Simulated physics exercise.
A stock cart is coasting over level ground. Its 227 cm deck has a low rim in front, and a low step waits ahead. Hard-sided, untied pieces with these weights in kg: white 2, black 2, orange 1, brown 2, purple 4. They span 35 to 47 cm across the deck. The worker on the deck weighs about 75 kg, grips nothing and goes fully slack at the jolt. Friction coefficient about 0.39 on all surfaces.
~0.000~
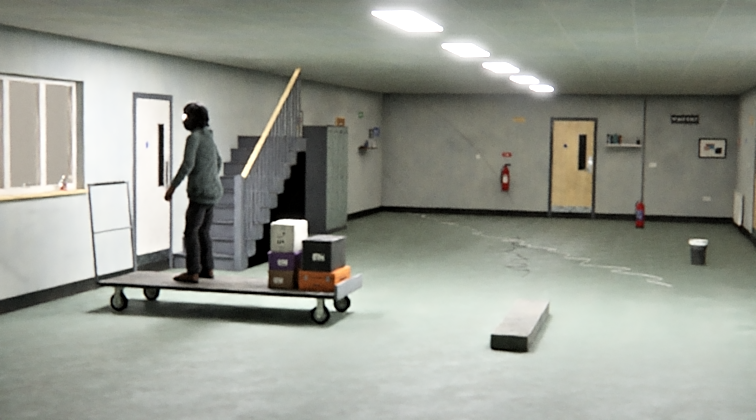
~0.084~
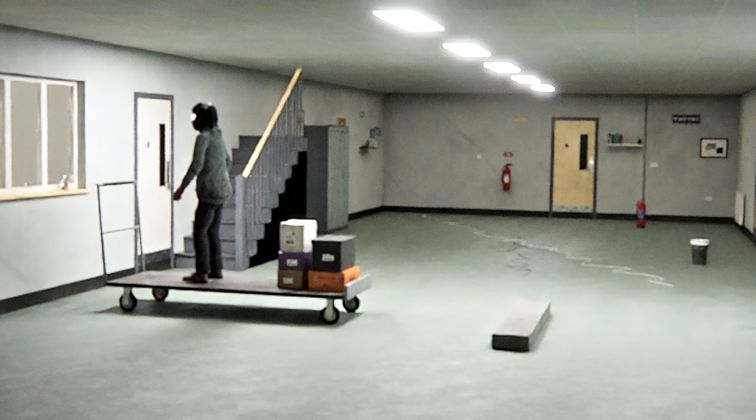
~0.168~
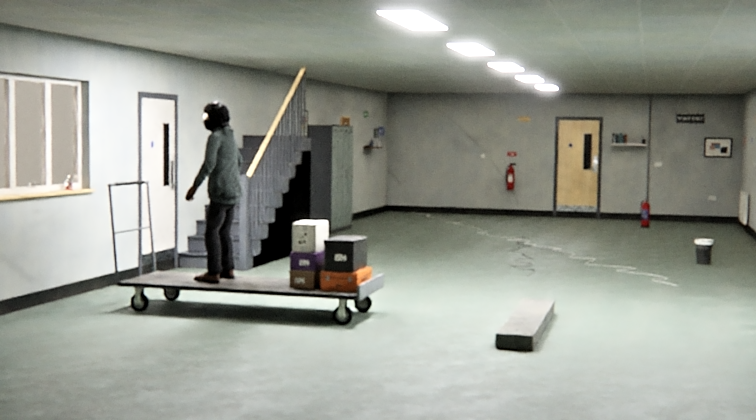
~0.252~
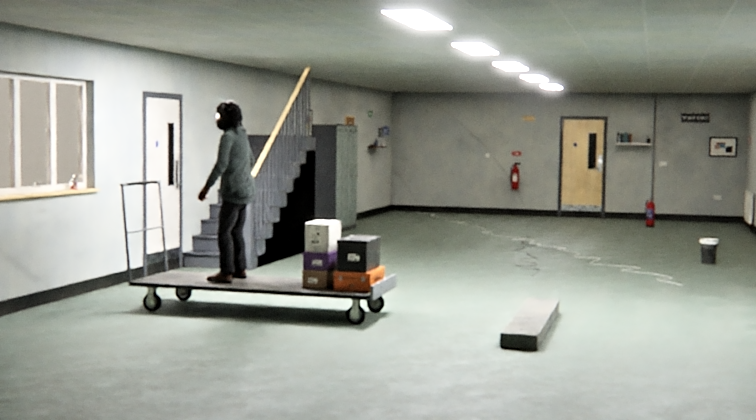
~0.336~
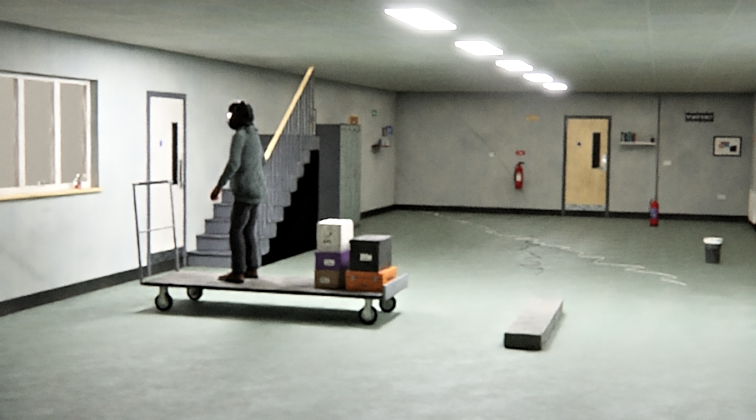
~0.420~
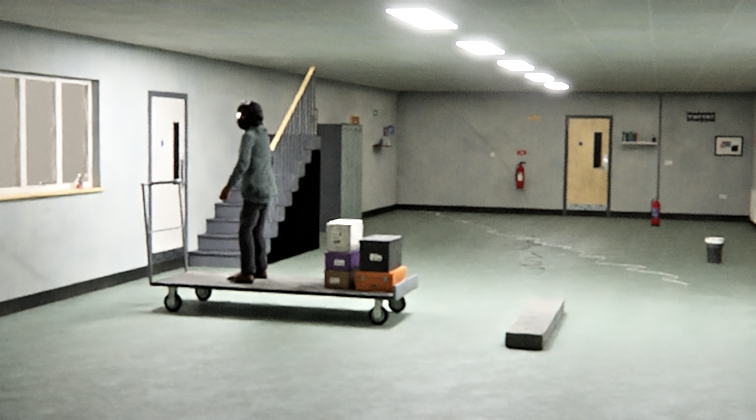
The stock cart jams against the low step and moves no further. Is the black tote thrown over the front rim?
The black tote remains on the deck at this speed.
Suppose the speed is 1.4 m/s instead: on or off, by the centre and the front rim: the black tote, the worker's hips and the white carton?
In that case black off, hips on, white off.
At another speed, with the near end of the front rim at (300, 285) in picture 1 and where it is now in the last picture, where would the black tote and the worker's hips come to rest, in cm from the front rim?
Then black 80 past, hips 90 behind.
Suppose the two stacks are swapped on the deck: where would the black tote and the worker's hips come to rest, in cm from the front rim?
In that case black 40 behind, hips 80 behind.
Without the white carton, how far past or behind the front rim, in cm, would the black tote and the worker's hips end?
In that case black 10 behind, hips 90 behind.
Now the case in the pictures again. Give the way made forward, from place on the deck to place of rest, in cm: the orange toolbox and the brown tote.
Orange 5, brown 10.
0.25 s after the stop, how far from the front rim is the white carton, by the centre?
Some 45 cm behind it.
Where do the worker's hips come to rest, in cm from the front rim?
Some 90 cm behind it.
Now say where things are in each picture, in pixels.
The first frame shows black tote (324, 253), brown tote (288, 277), rim corner (336, 296); 148 cm short of the stop.
The second frame shows black tote (334, 253), brown tote (297, 277), rim corner (346, 296); 140 cm short of the stop.
The third frame shows black tote (346, 254), brown tote (309, 277), rim corner (358, 296); 132 cm short of the stop.
The fourth frame shows black tote (359, 253), brown tote (322, 277), rim corner (372, 296); 125 cm short of the stop.
The fifth frame shows black tote (371, 253), brown tote (334, 277), rim corner (384, 296); 117 cm short of the stop.
The sixth frame shows black tote (381, 253), brown tote (343, 277), rim corner (394, 296); 109 cm short of the stop. Speed about 0.9 m/s.
The wheels strike at 1.59 s.
After 1.84 s the black tote is 12 cm behind the rim, tilted 0°, near (518, 260) in the last picture's view.
After 2.14 s the black tote is 12 cm behind the rim, tilted 0°, near (518, 260) in the last picture's view.
After 2.59 s the black tote is 12 cm behind the rim, tilted 0°, near (518, 260) in the last picture's view.
At rest, 5.6 s, nothing is past the rim; behind it, white carton, black tote, orange toolbox, brown tote, purple tote and the worker's hips.
